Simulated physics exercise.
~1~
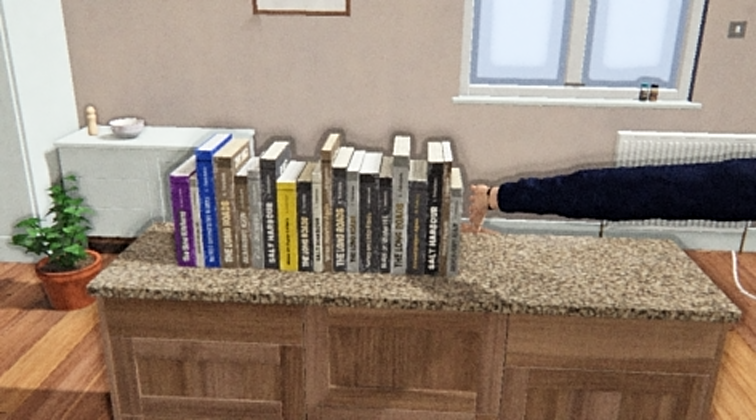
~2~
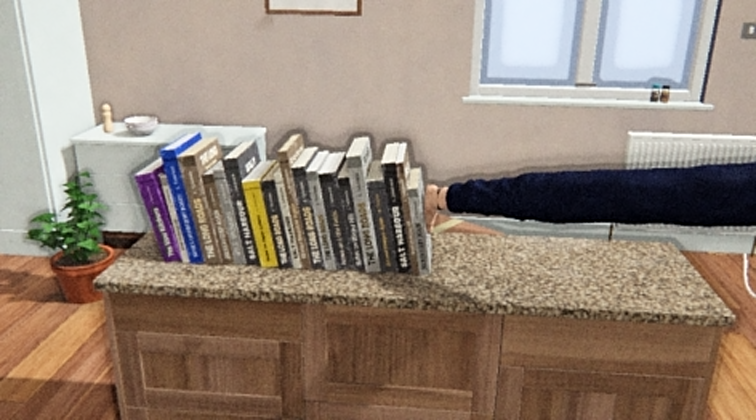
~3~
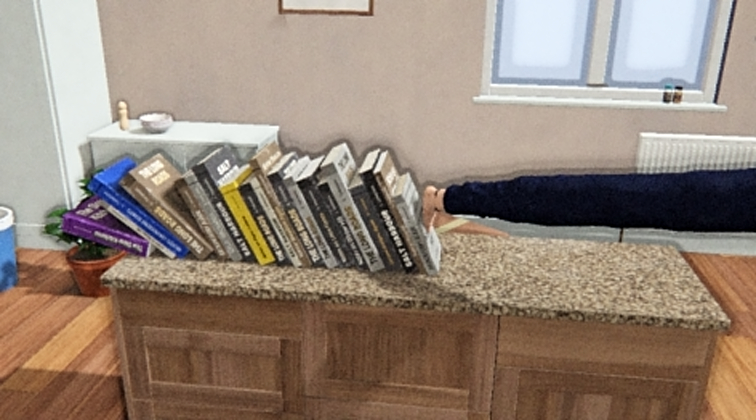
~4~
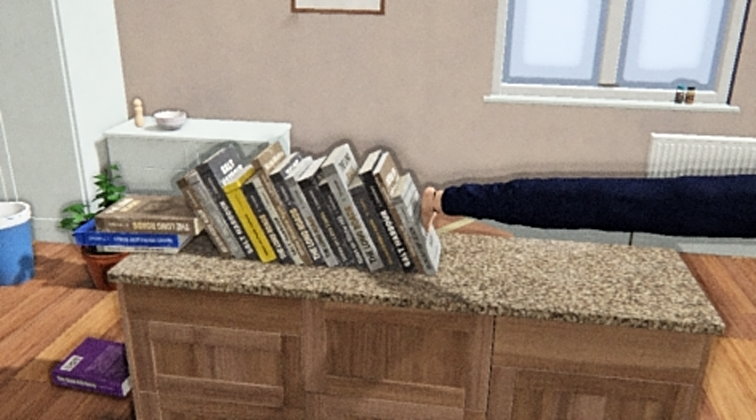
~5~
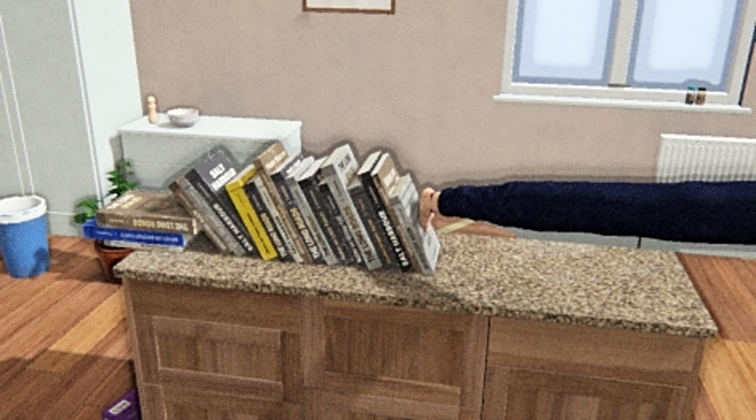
On a granite-topped kitchen counter, a hand pushes a row of upright books leftward until they tilt, then stays still. The purple book falls off the left end to the floor, the blue one lies flat at the edge, and most of the others remain leaning.
